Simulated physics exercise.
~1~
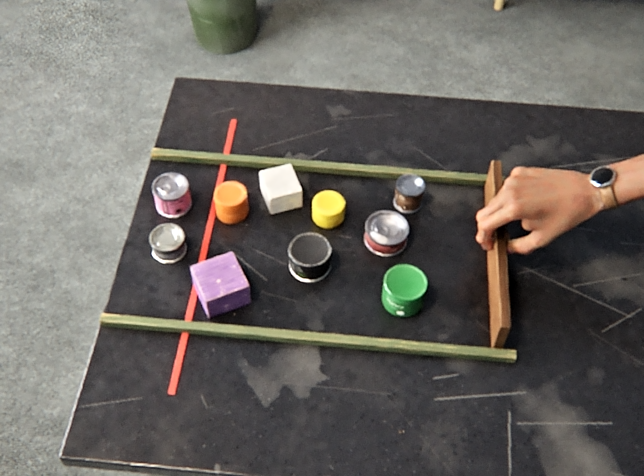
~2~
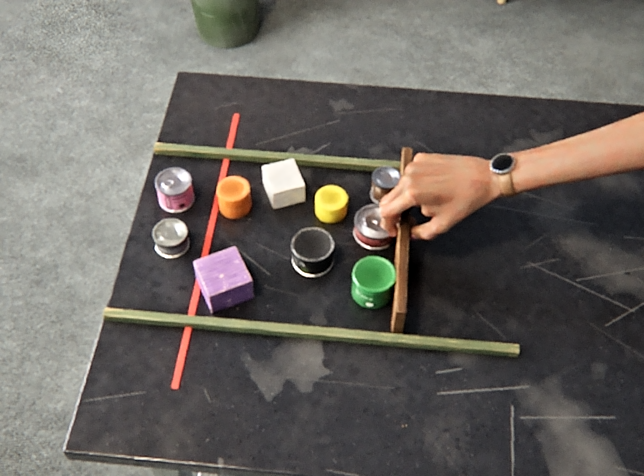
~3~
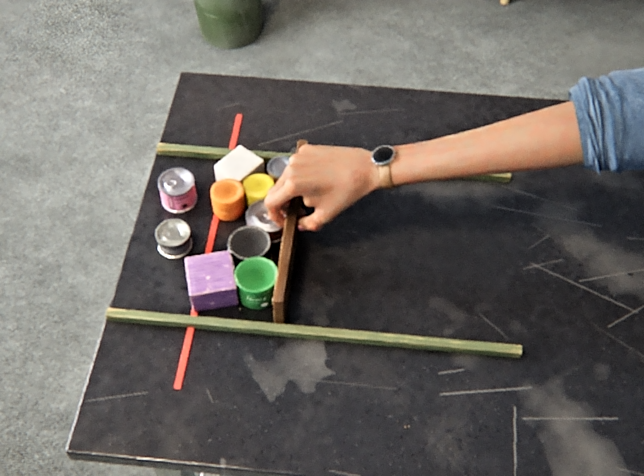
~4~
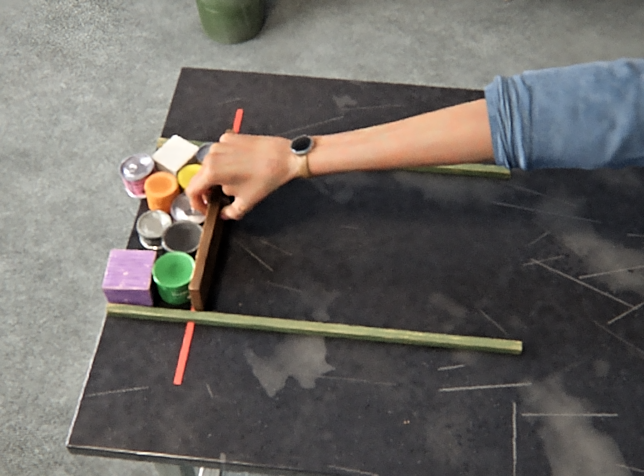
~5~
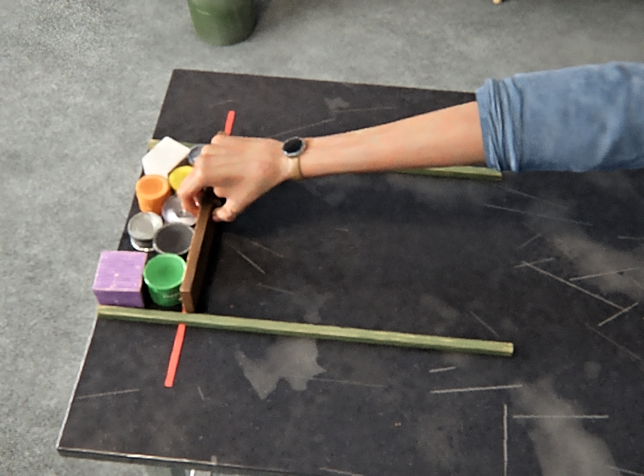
A hand wearing a dark watch grips a wooden board standing between two greenish rails on a scuffed black tabletop, seen from above at an angle over a grey floor. Small tubs, tins and blocks are scattered to its left, among them a purple block, a white block, a green tub, and orange and yellow pieces, with a red strip crossing nearby. The hand slides the board left, gathering the pieces into a tight cluster. The cluster is pushed over the strip to the table's left edge. The board stops near the strip, and the pink tin is gone, while the others remain bunched together.
